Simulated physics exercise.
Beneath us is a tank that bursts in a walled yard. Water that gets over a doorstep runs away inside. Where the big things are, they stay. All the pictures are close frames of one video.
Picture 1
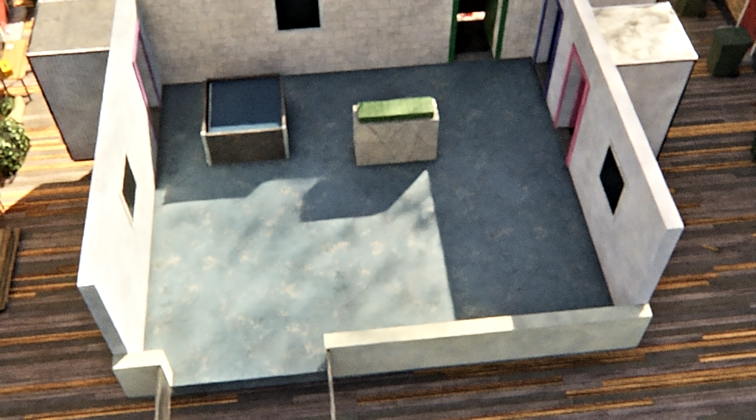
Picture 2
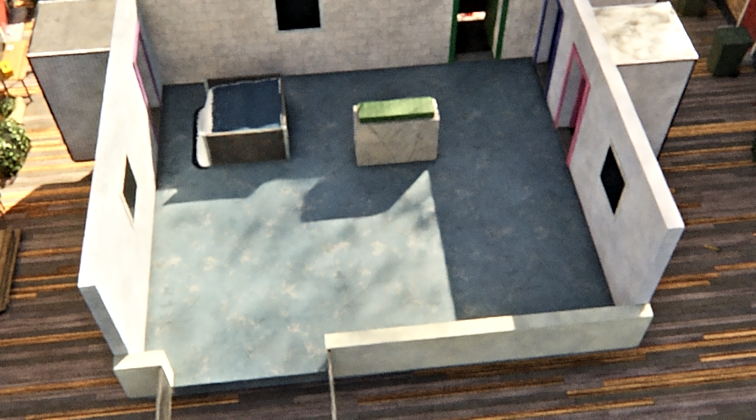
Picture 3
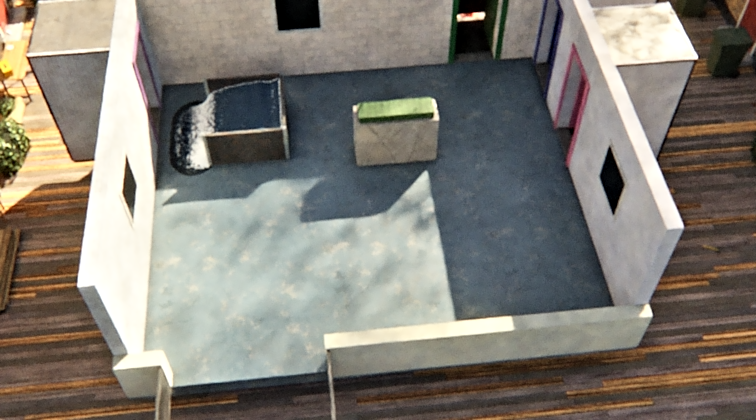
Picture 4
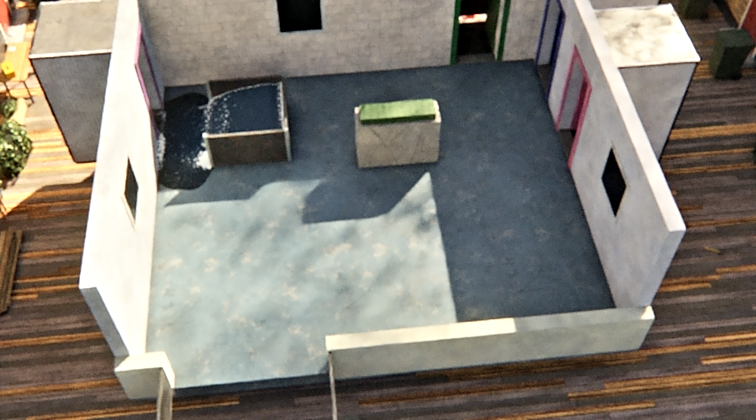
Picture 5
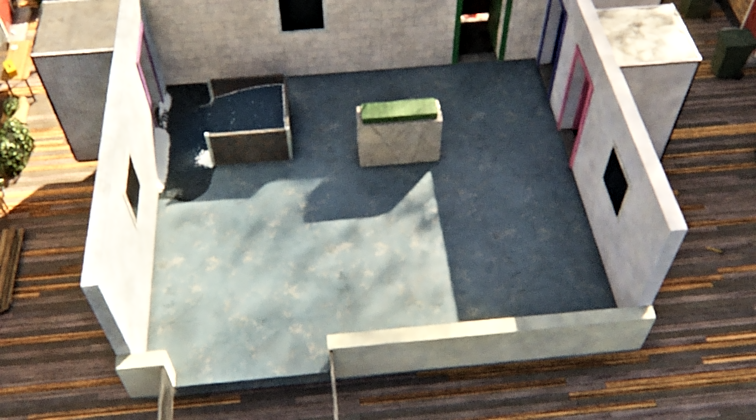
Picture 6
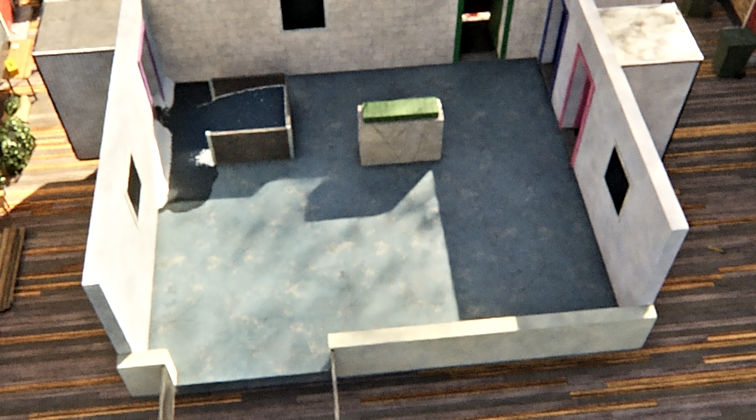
Dark water burst out of the left side of an open tank in a walled yard, spread across the floor to the left wall, and crept forward while a green-topped block stood nearby.
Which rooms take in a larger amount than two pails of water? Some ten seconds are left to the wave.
Result: Purple door: Past the limit. Green door: Inside the limit. Pink door: Inside the limit. Blue door: Inside the limit.
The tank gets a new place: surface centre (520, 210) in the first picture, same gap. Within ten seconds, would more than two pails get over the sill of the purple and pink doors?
Looking at it, purple comes in under and pink comes in under.
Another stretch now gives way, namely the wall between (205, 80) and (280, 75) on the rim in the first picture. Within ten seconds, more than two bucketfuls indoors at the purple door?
Purple exceeds the limit.
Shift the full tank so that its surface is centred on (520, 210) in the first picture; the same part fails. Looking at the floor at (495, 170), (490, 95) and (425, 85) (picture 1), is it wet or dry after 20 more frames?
Taking the three spots in turn, I'd say spared, then spared, then spared.
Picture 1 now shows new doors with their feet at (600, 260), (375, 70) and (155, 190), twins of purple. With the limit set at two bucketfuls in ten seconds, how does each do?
Falls short; falls short; exceeds the limit.
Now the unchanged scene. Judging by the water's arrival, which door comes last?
My answer: The one in pink.
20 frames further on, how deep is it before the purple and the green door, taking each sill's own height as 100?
I'd say around 120 and 0 in a hundred.
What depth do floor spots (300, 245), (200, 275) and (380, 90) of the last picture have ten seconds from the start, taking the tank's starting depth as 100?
In order: 2, 2, 2 %.
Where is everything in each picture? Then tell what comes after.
The first picture shows the open tank at (244, 106) is whole and still.
In the second picture, water pours out at (211, 126) and has run to a hidden place.
In the third picture, water pours out at (211, 128) and has run to (188, 107).
In the fourth picture, water pours out at (213, 130) and has run to (163, 109).
In the fifth picture, the front is at (166, 91), out from the gap at (215, 130).
In the sixth picture, water pours out at (216, 129) and has run to (158, 211).
A moment on, water covers 10 % of the floor; the purple door far over two buckets in, the green door not reached, the pink door not reached, the blue door not reached.
Next, water covers 20 % of the floor; the purple door far over two buckets in, the green door not reached, the pink door not reached, the blue door not reached.
Then, water covers 35 % of the floor; the purple door far over two buckets in, the green door not reached, the pink door not reached, the blue door not reached.
Later, water covers 45 % of the floor; the purple door far over two buckets in, the green door wet at the sill, nothing in, the pink door not reached, the blue door wet at the sill, nothing in.
In the end, water covers 50 % of the floor; the purple door far over two buckets in, the green door wet at the sill, nothing in, the pink door wet at the sill, nothing in, the blue door wet at the sill, nothing in.
